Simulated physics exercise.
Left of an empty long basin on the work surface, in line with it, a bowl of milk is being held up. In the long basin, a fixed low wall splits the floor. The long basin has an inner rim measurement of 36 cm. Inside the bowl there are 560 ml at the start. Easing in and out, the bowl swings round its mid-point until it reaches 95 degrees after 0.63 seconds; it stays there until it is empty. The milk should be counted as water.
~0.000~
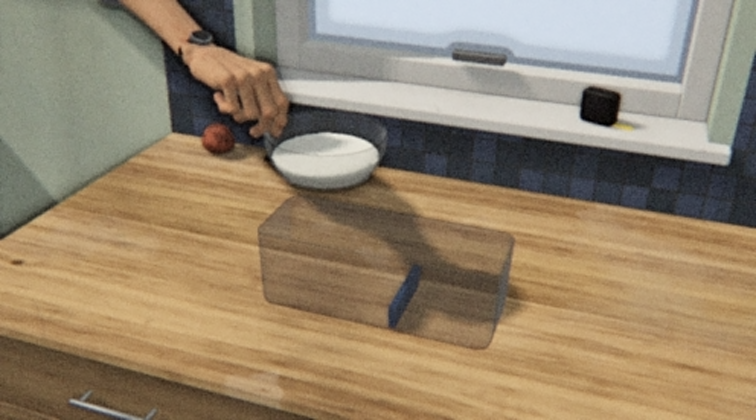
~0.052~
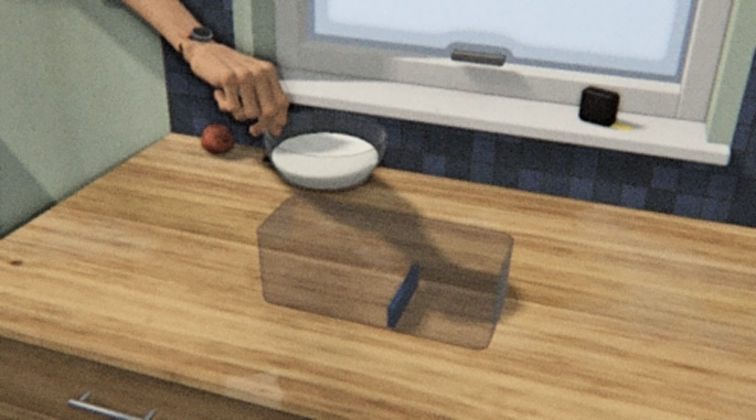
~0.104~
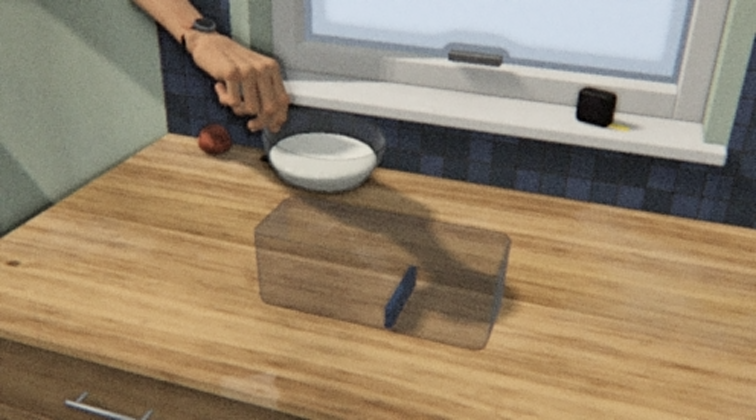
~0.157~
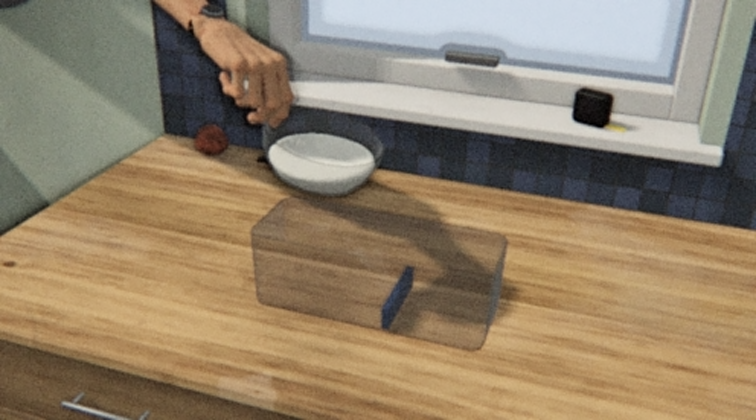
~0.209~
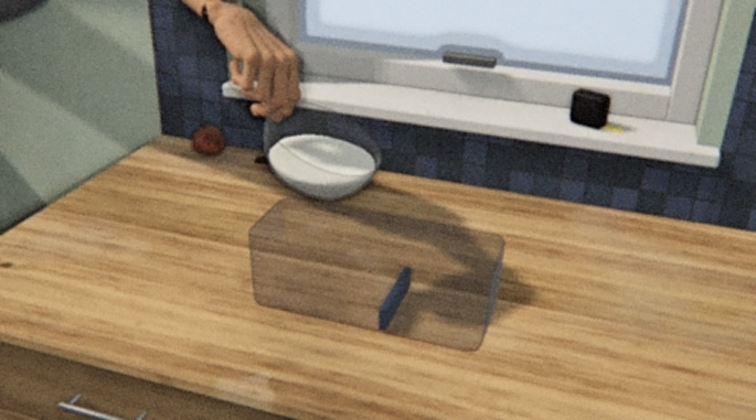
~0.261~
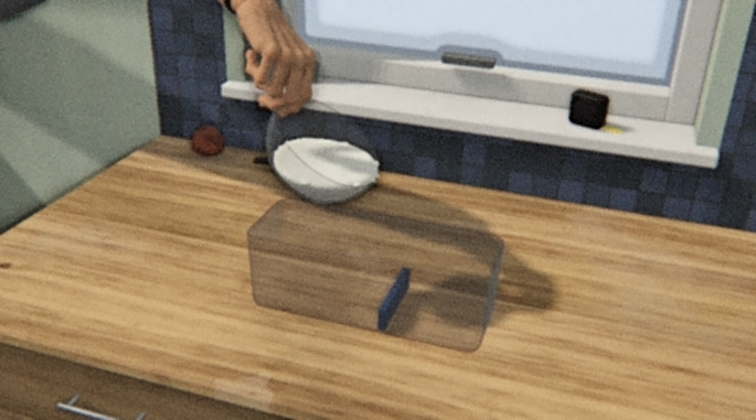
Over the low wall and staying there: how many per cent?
41 out of 100.
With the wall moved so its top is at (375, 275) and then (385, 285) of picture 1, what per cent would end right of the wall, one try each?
The first gives near 90 per cent and the second near 65 per cent.
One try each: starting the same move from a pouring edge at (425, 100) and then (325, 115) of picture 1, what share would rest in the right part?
Respectively about 80 and 15 percent.
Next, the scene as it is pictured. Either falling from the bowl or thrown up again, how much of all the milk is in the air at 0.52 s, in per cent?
Close to 26 in a hundred.
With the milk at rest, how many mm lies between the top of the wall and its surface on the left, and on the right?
Left: Roughly 24 mm; right: Roughly 24 mm.
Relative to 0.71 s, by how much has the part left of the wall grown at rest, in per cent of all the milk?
6 %.
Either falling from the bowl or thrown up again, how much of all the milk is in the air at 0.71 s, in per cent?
4 in a hundred, give or take.
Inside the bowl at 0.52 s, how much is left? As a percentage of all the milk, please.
Still held: Roughly 18 % of the total.
By 0.52 s the tilt is 88° and 17 per cent is still to pour, 26 is left of the wall and 30 right of it.
By 0.71 s the tilt is 95° and 2 per cent is still to pour, 51 is left of the wall and 43 right of it.
By 0.91 s the tilt is 95° and 0 per cent is still to pour, 57 is left of the wall and 41 right of it.
By 1.13 s the tilt is 95° and 0 per cent is still to pour, 57 is left of the wall and 41 right of it.
At rest 57 per cent lies left of the wall, 41 right of it and 2 outside.
